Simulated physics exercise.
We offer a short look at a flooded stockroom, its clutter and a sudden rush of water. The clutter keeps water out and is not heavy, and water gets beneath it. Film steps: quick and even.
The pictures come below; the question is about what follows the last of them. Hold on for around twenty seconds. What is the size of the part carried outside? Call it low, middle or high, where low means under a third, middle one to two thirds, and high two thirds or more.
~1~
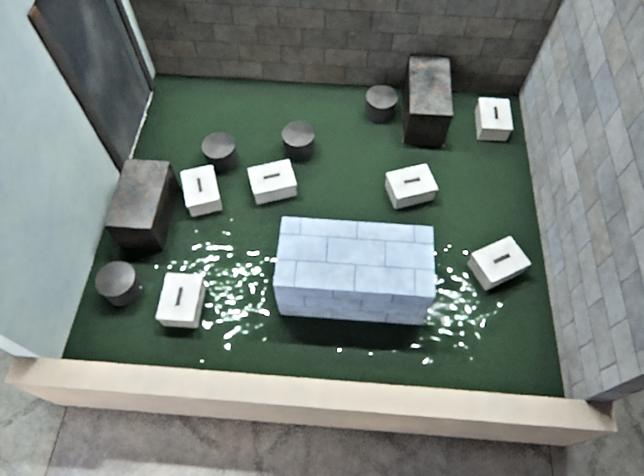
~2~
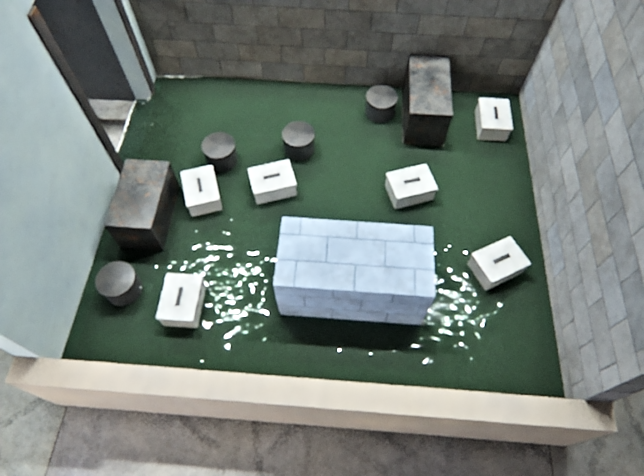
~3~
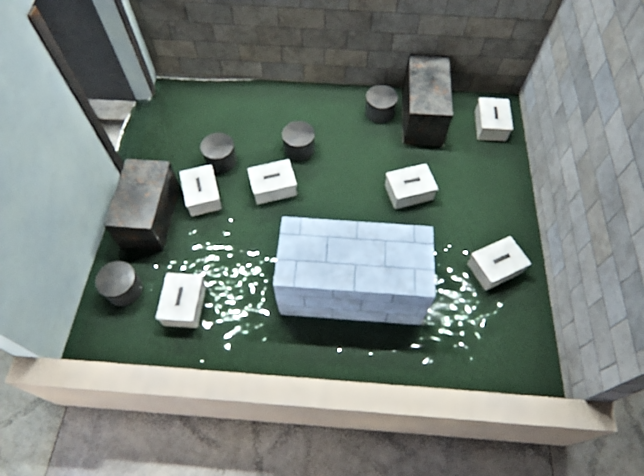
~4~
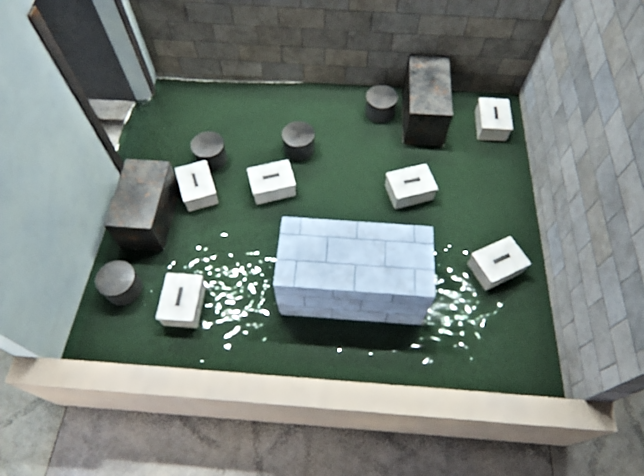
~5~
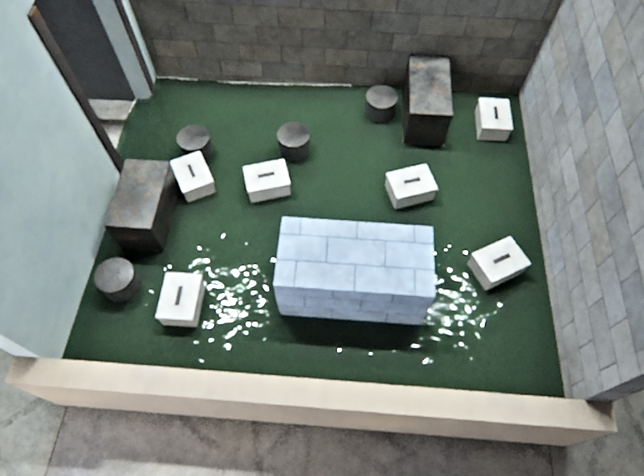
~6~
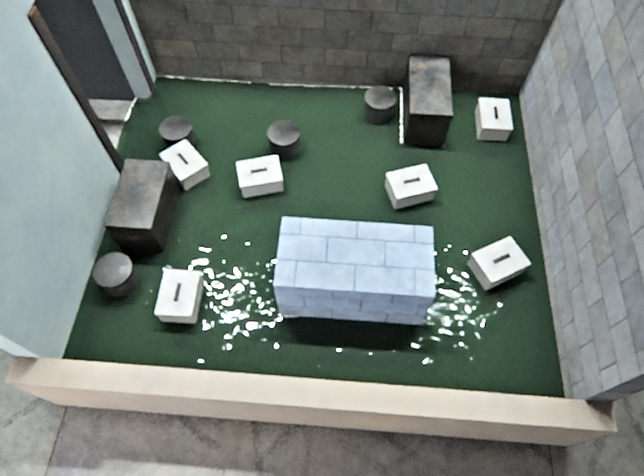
Middle.
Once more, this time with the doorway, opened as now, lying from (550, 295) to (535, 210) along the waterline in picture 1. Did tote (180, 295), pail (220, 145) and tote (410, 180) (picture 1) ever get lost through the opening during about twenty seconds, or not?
The three give no escape, no escape and escape, in that order.
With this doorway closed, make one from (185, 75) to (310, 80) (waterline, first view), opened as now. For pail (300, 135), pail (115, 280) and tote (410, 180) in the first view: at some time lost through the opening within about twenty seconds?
First lost, second trapped, third lost.
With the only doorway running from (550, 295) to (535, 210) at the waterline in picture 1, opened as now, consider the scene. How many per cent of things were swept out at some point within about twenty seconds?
50 per cent.
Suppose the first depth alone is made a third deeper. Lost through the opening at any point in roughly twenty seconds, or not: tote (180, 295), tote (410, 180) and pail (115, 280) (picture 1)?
Object by object: Carried off; carried off; trapped.
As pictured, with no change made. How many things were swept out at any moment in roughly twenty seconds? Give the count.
My count comes to 6.
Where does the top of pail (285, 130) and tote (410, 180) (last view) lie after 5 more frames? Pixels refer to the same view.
Estimate: First at (230, 109), second at (366, 165), approximately.
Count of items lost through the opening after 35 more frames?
Count: 6.
A moment on, 2 of 10 are out; 8 afloat.
Next, 4 of 10 are out; 6 afloat.
Later, 6 of 10 are out; 4 afloat.
In the end, 6 of 10 are out; 3 afloat.
